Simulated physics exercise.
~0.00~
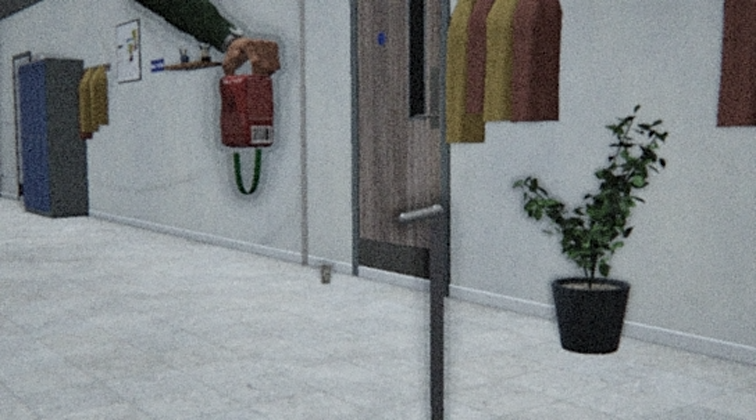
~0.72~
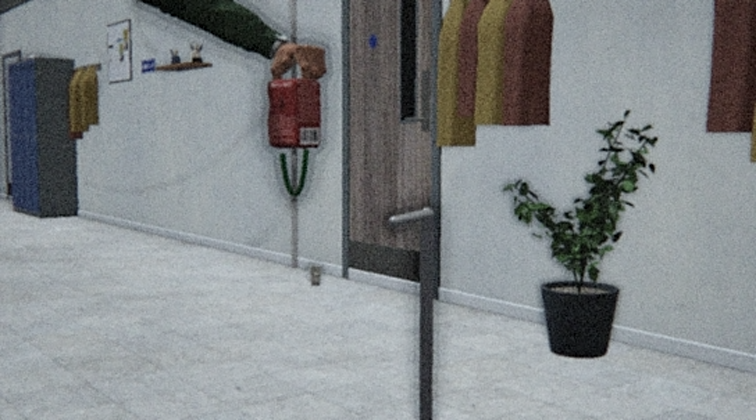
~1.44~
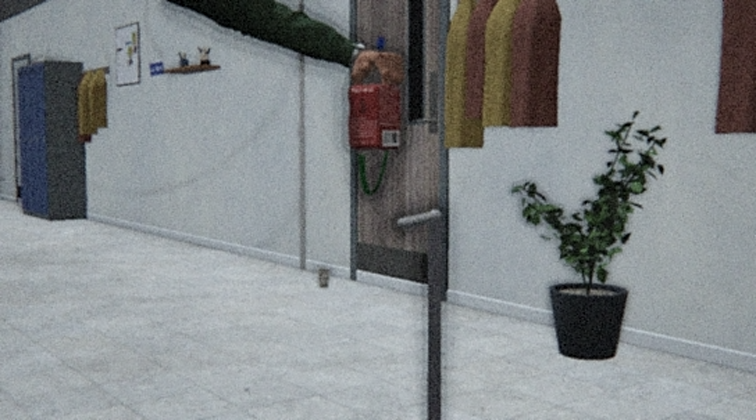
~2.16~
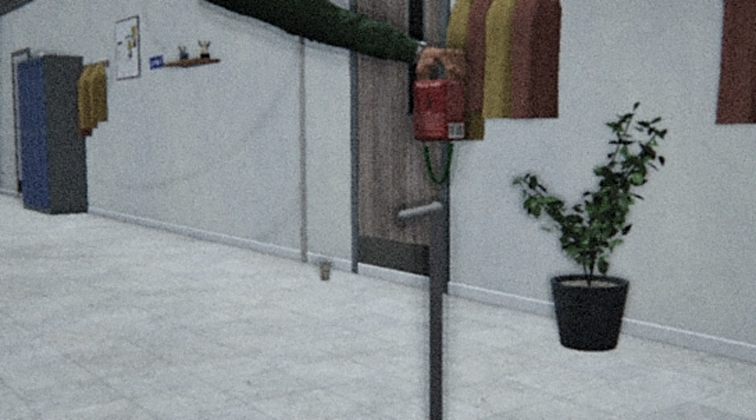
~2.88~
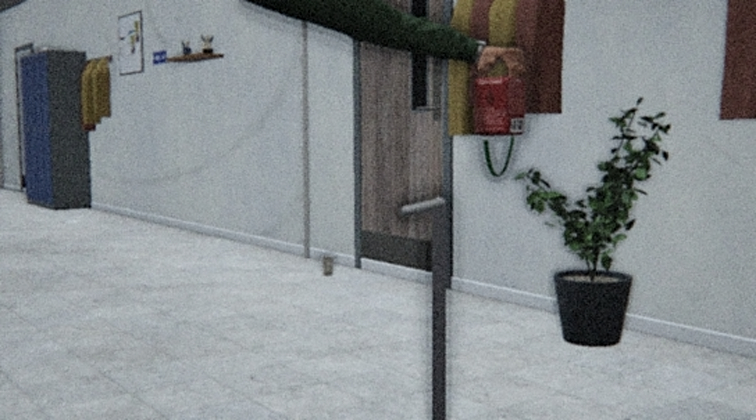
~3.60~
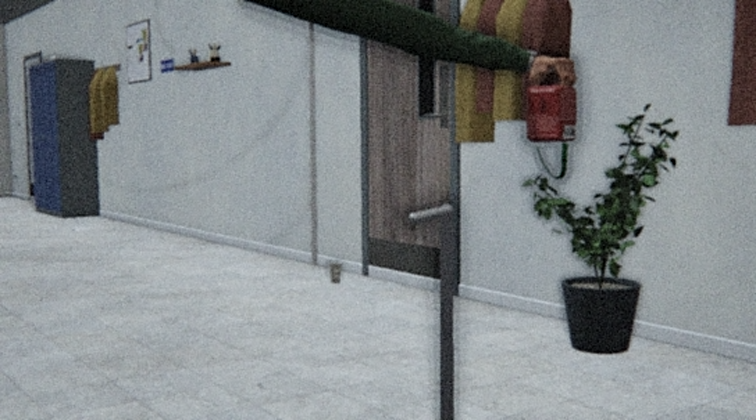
A red pouch with a green ribbon loop hanging beneath it is held from above by a hand in a dark green sleeve, out in a pale hallway with a blue locker, a wooden door and a potted plant. The arm carries it rightward at a roughly level height, past the wall and across the door. It passes over the thin upright post with a short hook at its top, the low loop clearing it without catching. The pouch continues past the yellow and reddish hanging shapes and ends to the right of the post, still held upright above the plant.
